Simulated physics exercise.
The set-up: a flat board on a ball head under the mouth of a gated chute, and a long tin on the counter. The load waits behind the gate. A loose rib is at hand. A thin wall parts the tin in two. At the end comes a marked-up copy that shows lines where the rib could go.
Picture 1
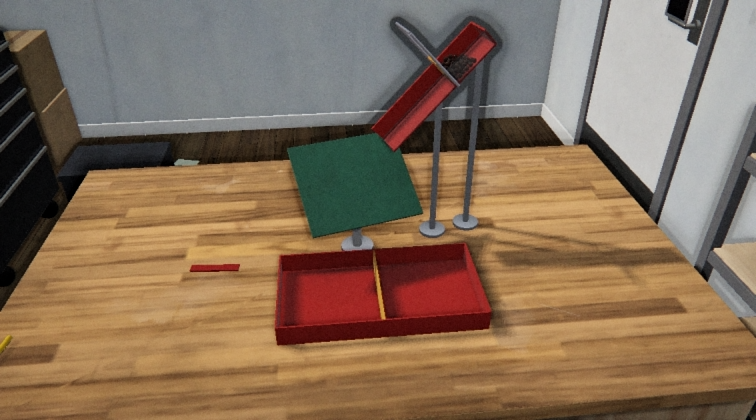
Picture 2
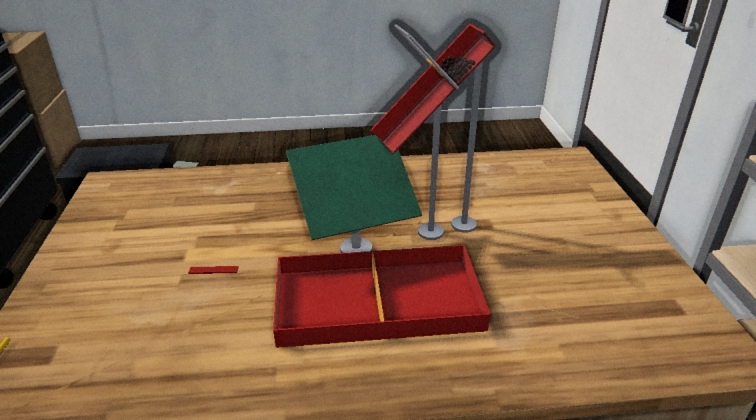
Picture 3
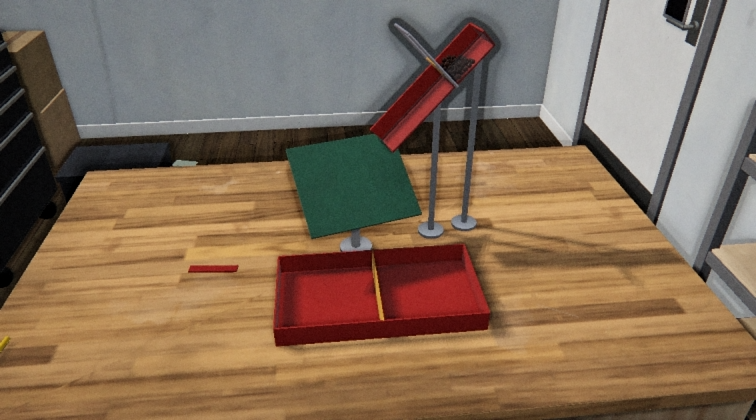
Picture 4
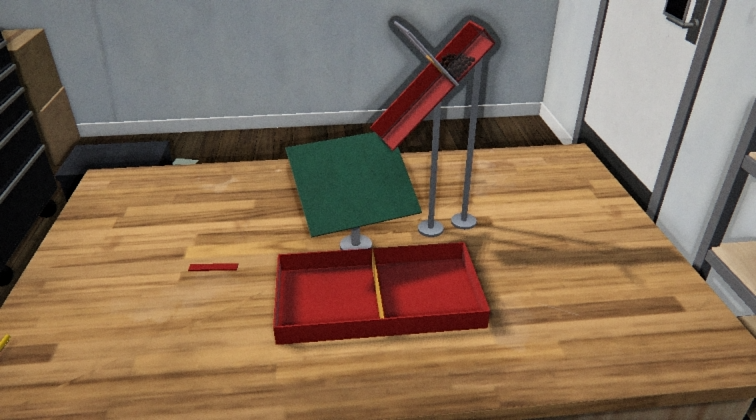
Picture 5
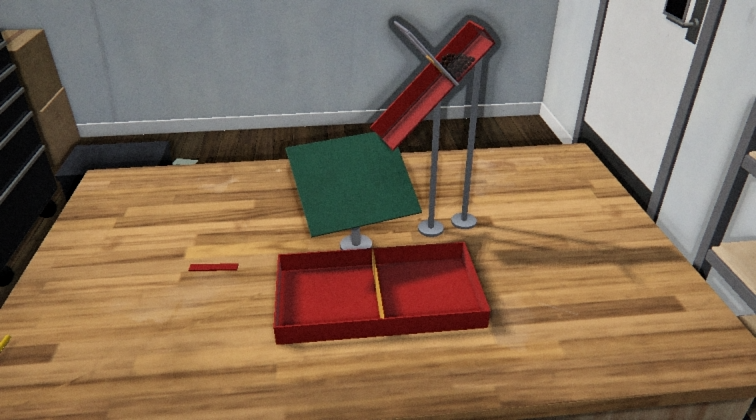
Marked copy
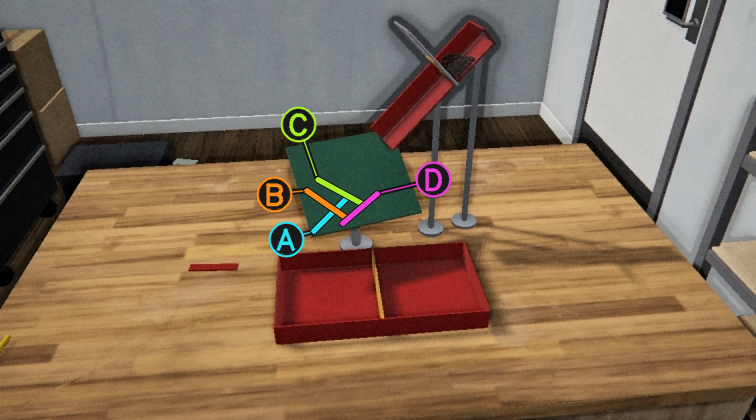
Nothing visibly moves from start to finish: a small dark load sits behind the shut gate of a sloping red chute on two thin posts. Below it, a tilted green board stays still above a long red tin parted by a thin wall, and a loose red strip lies to the left.
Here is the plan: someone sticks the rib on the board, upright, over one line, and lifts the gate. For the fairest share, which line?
Line B.
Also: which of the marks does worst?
D.
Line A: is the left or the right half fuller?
Left.
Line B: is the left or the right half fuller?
The right half.
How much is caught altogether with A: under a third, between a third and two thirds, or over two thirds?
It is between a third and two thirds.
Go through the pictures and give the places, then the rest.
The first picture shows load behind the gate near (456, 68), chocolate balls; lip of the chute near (389, 146), sloping fairly steeply.
The second picture shows middle of the board near (354, 183), tilted fairly steeply; middle of its low edge near (369, 227); of its high edge near (340, 141).
The third picture shows front corners of the tin near (274, 329) and (489, 312); front end of its middle wall near (383, 320); gate still shut near (434, 64).
The fourth picture shows middle of the load near (454, 67); lip near (388, 145).
The fifth picture shows middle of the load near (454, 67); lip near (388, 145).
On the marked copy, line A from (347, 197) to (313, 231); line B from (306, 190) to (348, 219); line C from (317, 179) to (361, 203); line D from (377, 193) to (342, 223).
With A, of what is caught, the bulk in the left half, close to a quarter in the right.
With B, of what is caught, close to a third in the left half, close to two thirds in the right.
With C, of what is caught, a small share in the left half, the bulk in the right.
With D, of what is caught, the whole lot in the left half, none at all in the right.
